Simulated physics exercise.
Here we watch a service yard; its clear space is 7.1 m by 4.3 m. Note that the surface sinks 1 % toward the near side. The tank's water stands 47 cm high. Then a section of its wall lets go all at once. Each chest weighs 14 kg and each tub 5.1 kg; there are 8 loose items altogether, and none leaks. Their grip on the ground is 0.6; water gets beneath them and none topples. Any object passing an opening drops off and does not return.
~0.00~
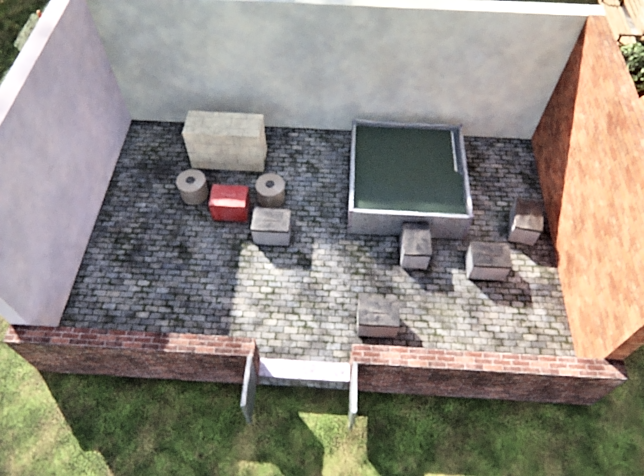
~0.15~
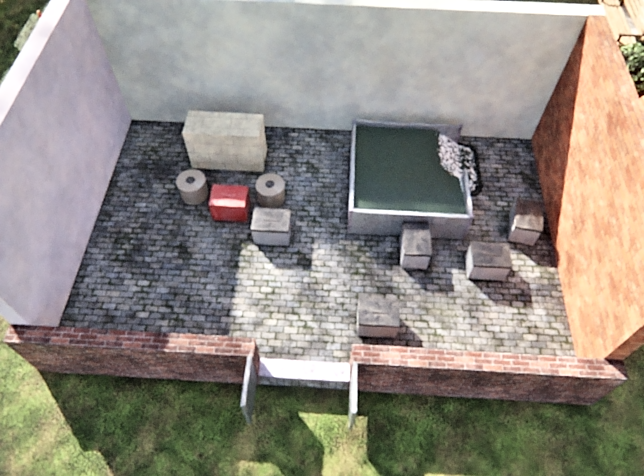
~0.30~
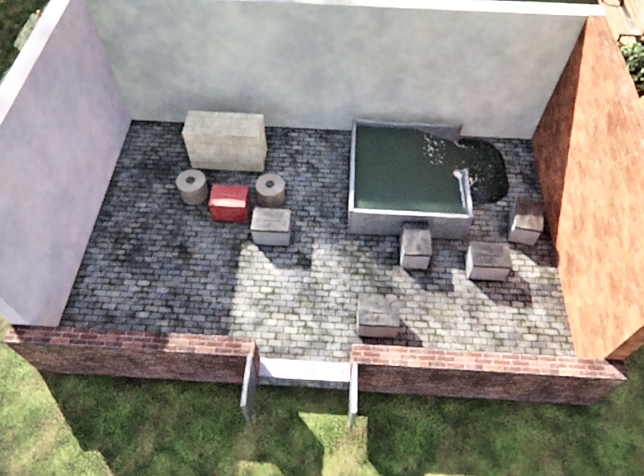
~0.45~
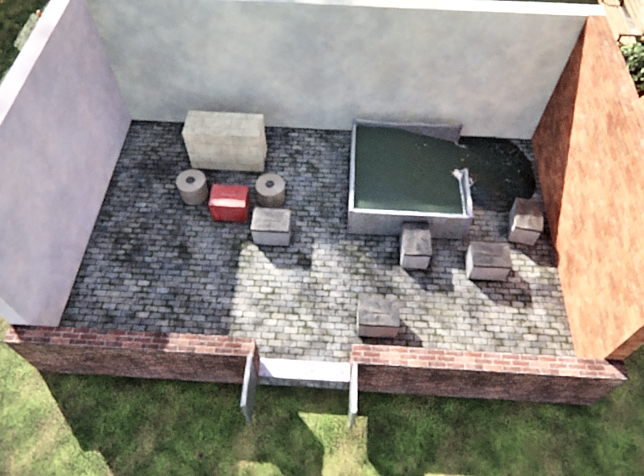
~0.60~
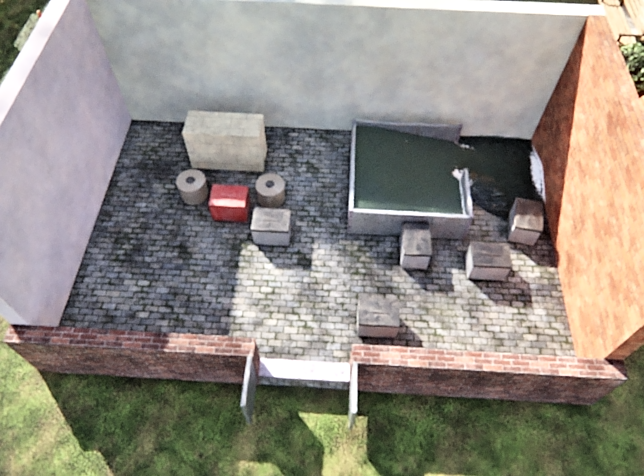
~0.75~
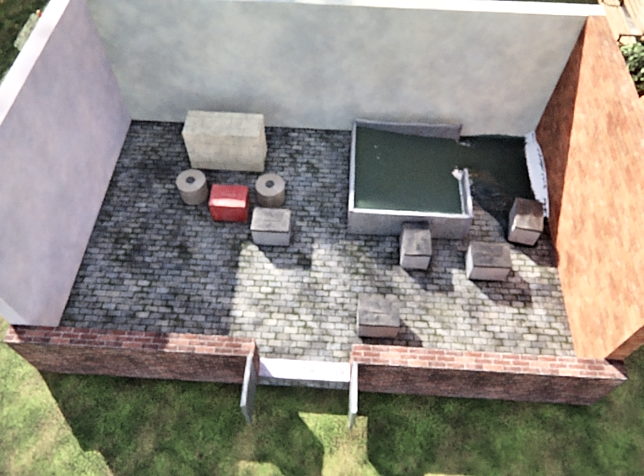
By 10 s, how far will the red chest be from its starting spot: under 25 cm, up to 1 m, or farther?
Under 25 cm.
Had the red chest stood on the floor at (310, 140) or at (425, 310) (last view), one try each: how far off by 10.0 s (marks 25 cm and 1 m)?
Try one: It hardly moves. Try two: It is washed away.
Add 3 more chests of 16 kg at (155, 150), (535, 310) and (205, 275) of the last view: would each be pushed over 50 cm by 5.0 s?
Taking them in the order given: Falls short, exceeds it and falls short.
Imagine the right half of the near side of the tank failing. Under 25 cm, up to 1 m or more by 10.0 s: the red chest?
With that failure, the red chest remains in position.
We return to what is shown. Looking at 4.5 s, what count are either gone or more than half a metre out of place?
Count: 2.
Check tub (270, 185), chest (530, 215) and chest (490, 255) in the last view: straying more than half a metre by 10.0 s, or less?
Within the limit, then beyond the limit, then beyond the limit.
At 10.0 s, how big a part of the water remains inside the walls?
Still held: Near 92 %.
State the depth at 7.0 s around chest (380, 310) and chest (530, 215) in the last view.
Some 4 cm at the first, some 5 cm at the second.
After 2.0 s the red chest is near (228, 195), 0.0 m from its start, aground; 0 of 8 are out; 0 afloat.
After 4.5 s the red chest is near (228, 195), 0.0 m from its start, aground; 0 of 8 are out; 2 afloat.
After 7.0 s the red chest is near (228, 195), 0.0 m from its start, aground; 0 of 8 are out; 0 afloat.
After 10.0 s the red chest is near (228, 195), 0.0 m from its start, aground; 0 of 8 are out; 0 afloat.
